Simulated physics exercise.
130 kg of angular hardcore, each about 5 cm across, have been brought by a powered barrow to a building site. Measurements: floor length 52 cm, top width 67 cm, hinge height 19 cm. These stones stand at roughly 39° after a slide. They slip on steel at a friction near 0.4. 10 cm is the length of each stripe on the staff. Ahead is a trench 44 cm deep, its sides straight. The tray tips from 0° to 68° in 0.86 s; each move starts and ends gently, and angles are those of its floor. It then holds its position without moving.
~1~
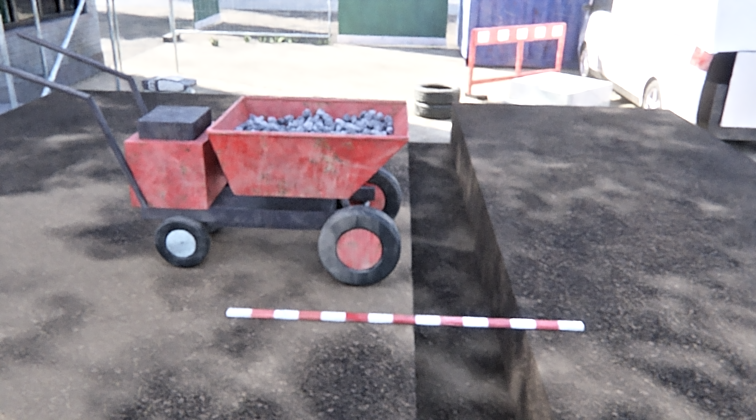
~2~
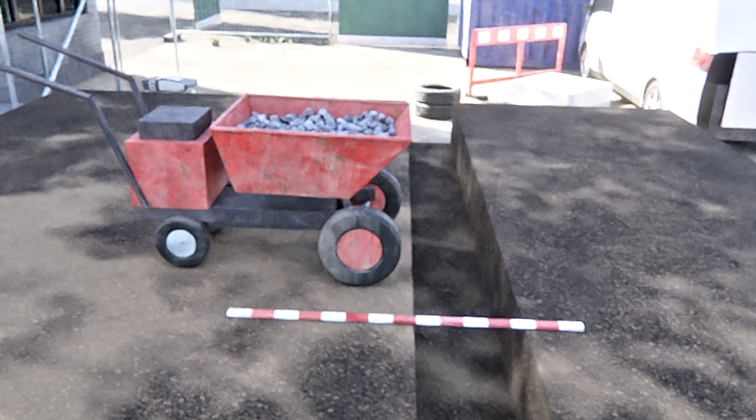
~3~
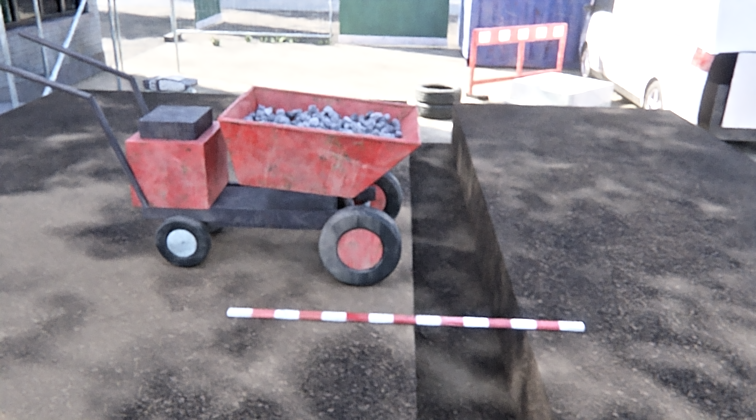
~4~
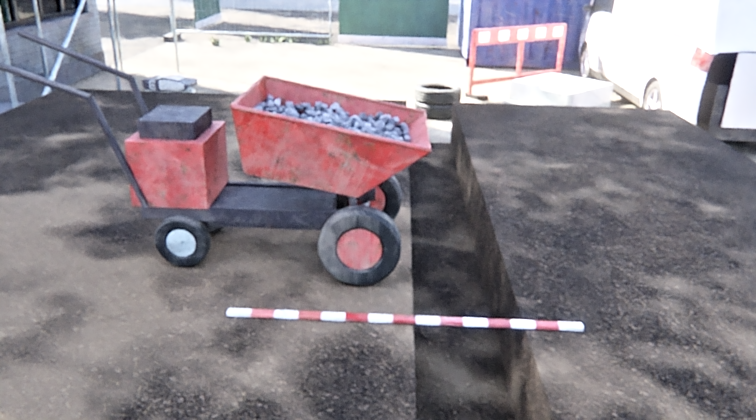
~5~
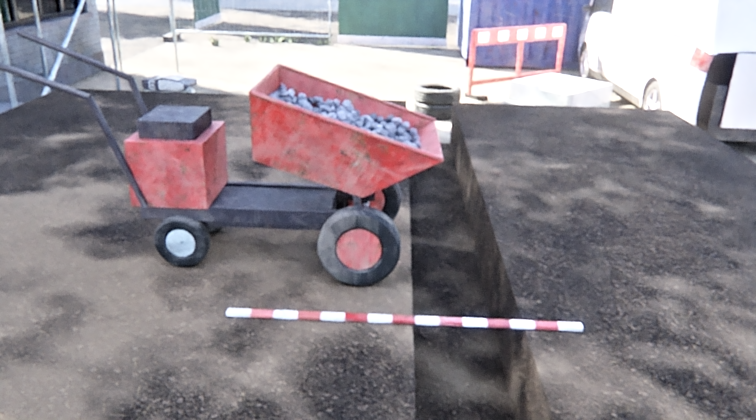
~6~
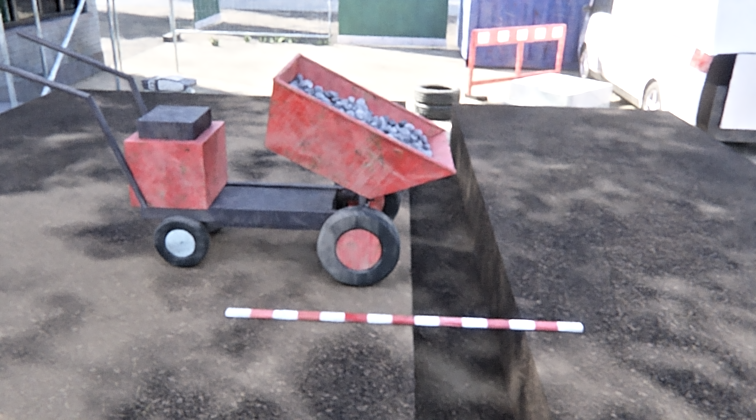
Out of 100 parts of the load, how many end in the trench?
Some 54 out of 100.
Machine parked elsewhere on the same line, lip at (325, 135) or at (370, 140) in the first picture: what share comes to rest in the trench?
It'd be around 90 per cent and after that around 80 per cent.
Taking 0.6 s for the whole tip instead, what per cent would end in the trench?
Probably about 45 in a hundred.
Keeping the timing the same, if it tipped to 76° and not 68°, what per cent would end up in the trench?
In that case some 55 per cent.
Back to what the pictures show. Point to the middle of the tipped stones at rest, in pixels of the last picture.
The tipped stones centre close to (489, 312).
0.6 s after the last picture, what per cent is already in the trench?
Around 10 per cent of it.
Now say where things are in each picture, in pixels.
In the first picture, the tray is at 0°, its lip at (408, 139); the top of the load is at (344, 119).
In the second picture, lip at (412, 140), floor tilted 1°, highest stones at (332, 119).
In the third picture, lip at (420, 144), floor tilted 5°, highest stones at (288, 116).
In the fourth picture, lip at (430, 150), floor tilted 11°, highest stones at (270, 107).
In the fifth picture, lip at (443, 160), floor tilted 18°, highest stones at (281, 96).
In the sixth picture, lip at (455, 172), floor tilted 26°, highest stones at (298, 86).
Then, 0.3 s after the last picture the floor is at 57°, 100 % in the tray; the foremost stones are at (474, 207).
Then, 0.6 s after the last picture the floor is at 68°, 84 % in the tray, 10 % in the trench, 6 % past the trench; the foremost stones are at (540, 273).
Then, 0.9 s after the last picture the floor is at 68°, 44 % in the tray, 20 % in the trench, 36 % past the trench; the foremost stones are at (616, 251).
Then, 2.9 s after the last picture the floor is at 68°, 11 % in the tray, 54 % in the trench, 35 % past the trench; the foremost stones are at (672, 253).
